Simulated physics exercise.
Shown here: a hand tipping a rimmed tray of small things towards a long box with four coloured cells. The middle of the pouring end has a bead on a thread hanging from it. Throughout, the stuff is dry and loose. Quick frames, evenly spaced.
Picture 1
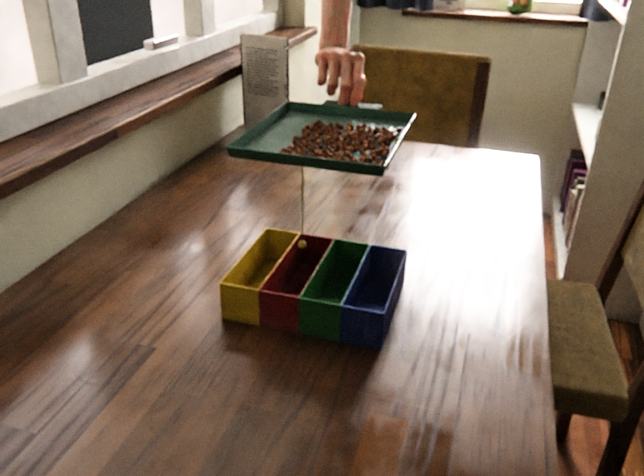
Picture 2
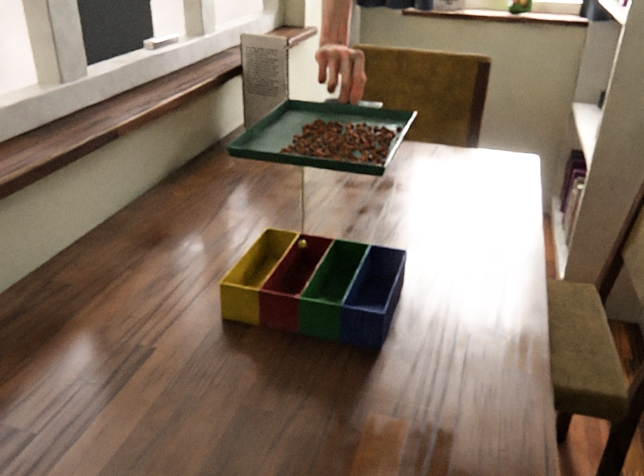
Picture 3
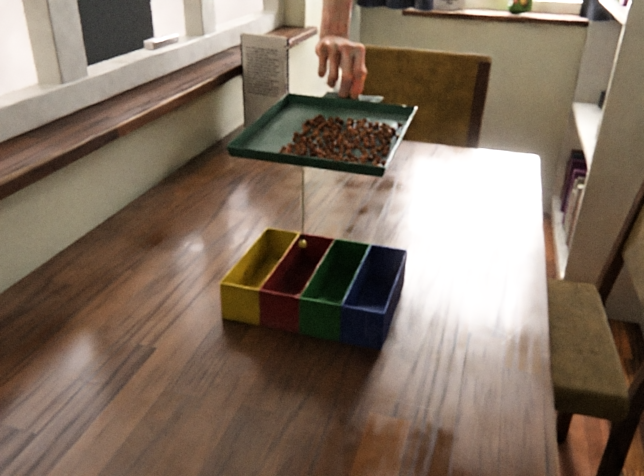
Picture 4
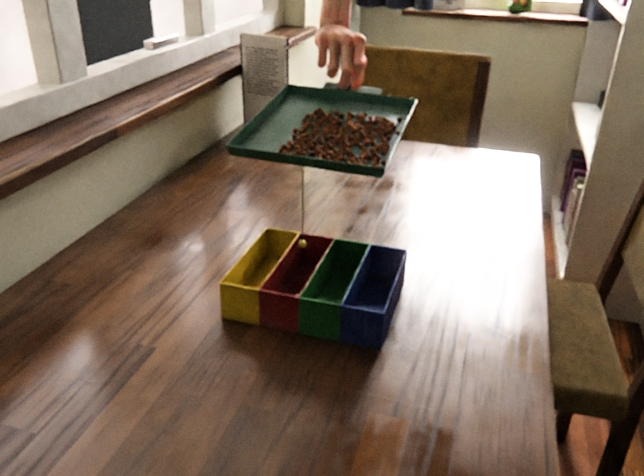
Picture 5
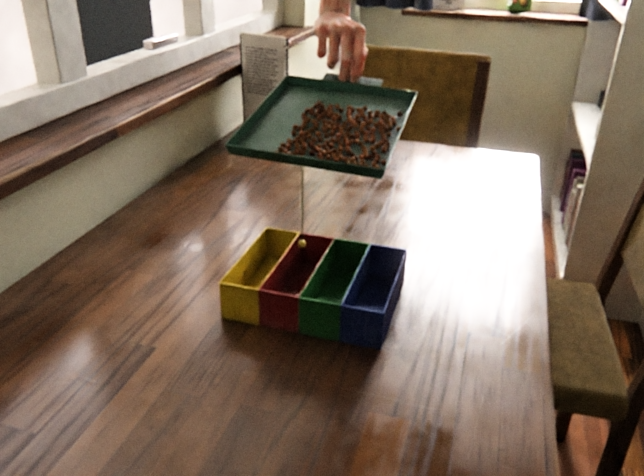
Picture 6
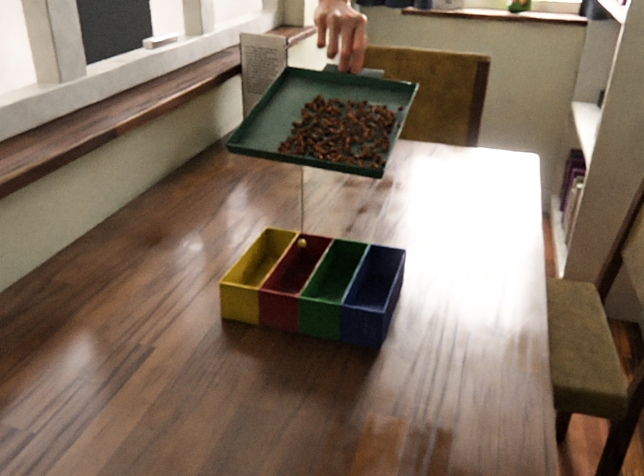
On a glossy wooden table by a wall ledge, a hand holds a green tray of small brown pieces above a box with yellow, red, green and blue cells. The hand gradually raises the tray's far side, steepening its slant slightly, while the pieces stay bunched toward the right and the box stays still.
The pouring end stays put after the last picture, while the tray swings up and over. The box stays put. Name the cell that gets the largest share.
Blue.
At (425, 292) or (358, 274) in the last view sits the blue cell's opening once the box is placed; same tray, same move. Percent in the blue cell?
Roughly 0 % and 60 %.
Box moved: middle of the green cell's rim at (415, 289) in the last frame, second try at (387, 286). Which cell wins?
For the first spot I'd say the cell in red, and for the second spot the red one.
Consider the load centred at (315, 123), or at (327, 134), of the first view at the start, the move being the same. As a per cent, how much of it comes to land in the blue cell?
Roughly 30 and 30 percent, in that order.
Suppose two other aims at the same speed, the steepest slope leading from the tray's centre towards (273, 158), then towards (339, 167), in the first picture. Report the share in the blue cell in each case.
Lab note: Case 1 near 0 %, case 2 near 70 %.
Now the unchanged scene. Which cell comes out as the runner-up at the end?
Second comes that green cell.
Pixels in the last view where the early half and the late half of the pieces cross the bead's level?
I'd place the first part at (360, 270) and the rest at (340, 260).
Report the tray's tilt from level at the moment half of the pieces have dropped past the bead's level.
Close to 95 degrees, I reckon.
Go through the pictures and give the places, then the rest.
Corners of the pouring end at (230, 146) and (382, 165), level; middle of the load at (341, 143), cereal balls; bead on its thread at (302, 244); yellow cell at (240, 301); red cell at (279, 308); green cell at (320, 316); blue cell at (362, 324), in the first picture.
Corners of the pouring end at (230, 146) and (382, 165), level; middle of the load at (341, 142), in the second picture.
Corners of the pouring end at (230, 145) and (383, 166), tipped barely, lowest at the right corner; middle of the load at (342, 140), in the third picture.
Corners of the pouring end at (229, 144) and (382, 167), tipped a little, lowest at the right corner; middle of the load at (342, 136), in the fourth picture.
Corners of the pouring end at (229, 144) and (382, 168), tipped a little, lowest at the right corner; middle of the load at (341, 133), in the fifth picture.
Corners of the pouring end at (229, 143) and (382, 169), tipped a little, lowest at the right corner; middle of the load at (341, 130); yellow cell at (239, 300); red cell at (279, 307); green cell at (319, 315); blue cell at (361, 323), in the sixth picture.
Soon, tray tipped steeply; nearly all on the tray; a stray few in the green cell.
A while on, tray tipped right over; about a third on the tray; about a quarter in the blue cell; a small part in the green cell; a stray few in the red cell; about a quarter falling or outside the box.
Towards the end, tray tipped past a quarter turn; about half in the blue cell; about a third in the green cell; a small part in the red cell; a stray few in the yellow cell; a stray few falling or outside the box.
Finally, tray tipped past a quarter turn; about half in the blue cell; about a third in the green cell; a small part in the red cell; a stray few in the yellow cell; a stray few outside the box.
